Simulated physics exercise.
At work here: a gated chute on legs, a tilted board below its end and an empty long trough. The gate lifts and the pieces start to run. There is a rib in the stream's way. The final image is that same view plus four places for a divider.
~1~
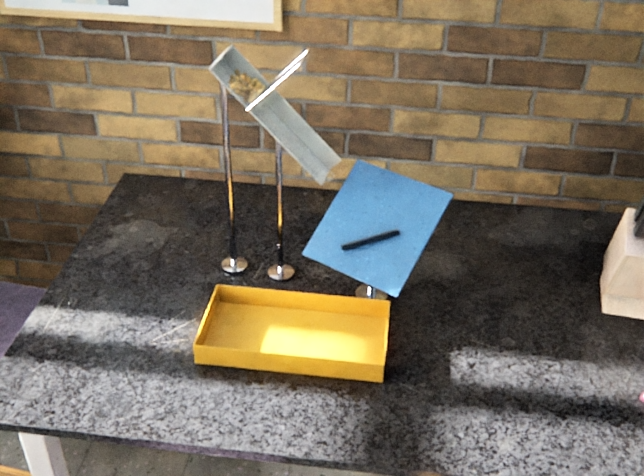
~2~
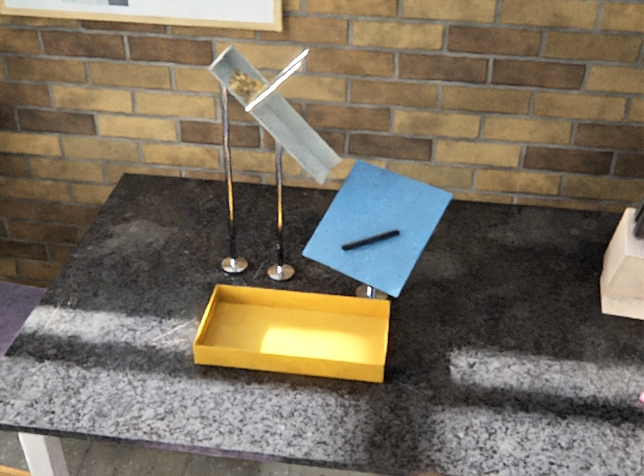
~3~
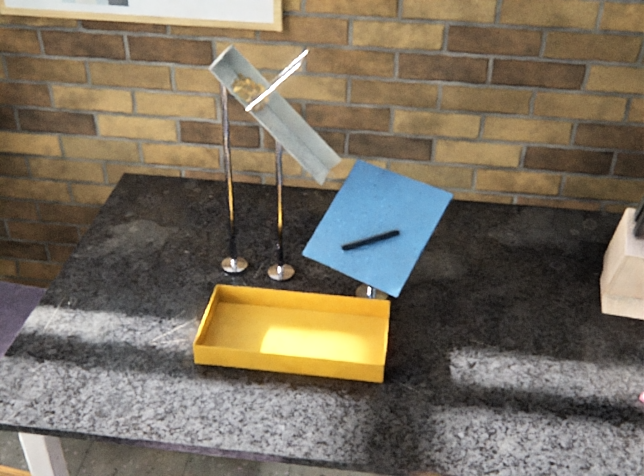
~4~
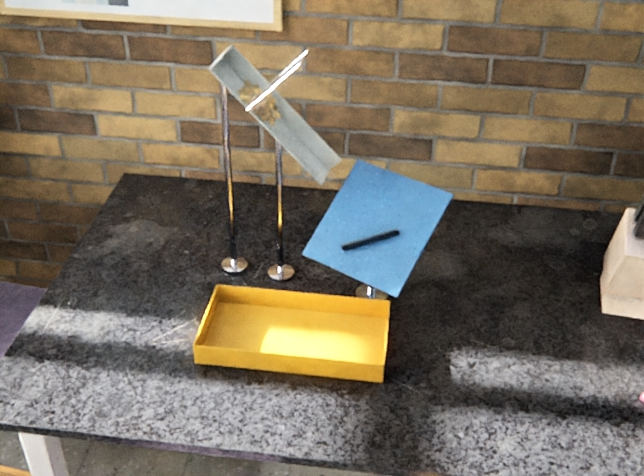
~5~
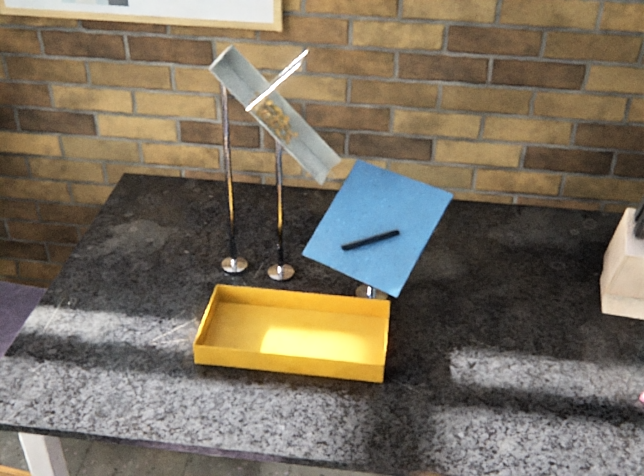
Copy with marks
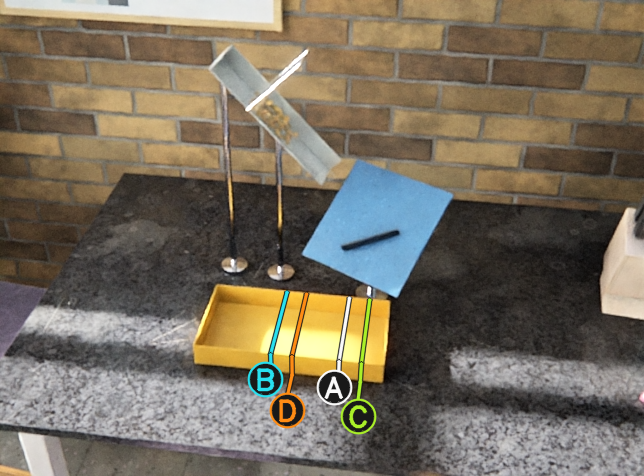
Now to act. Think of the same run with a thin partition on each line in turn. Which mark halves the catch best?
Line D does it best.
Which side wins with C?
Left.
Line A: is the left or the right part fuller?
Left.
On the marked copy, line A crosses the front rim at (339, 360); line B crosses the front rim at (270, 353); line C crosses the front rim at (361, 362); line D crosses the front rim at (292, 355).
For line A, of what is caught, almost all on the left of the divider, about a tenth on the right.
For line B, of what is caught, about a tenth on the left of the divider, almost all on the right.
For line C, of what is caught, almost all on the left of the divider, about a tenth on the right.
For line D, of what is caught, roughly two thirds on the left of the divider, roughly a third on the right.
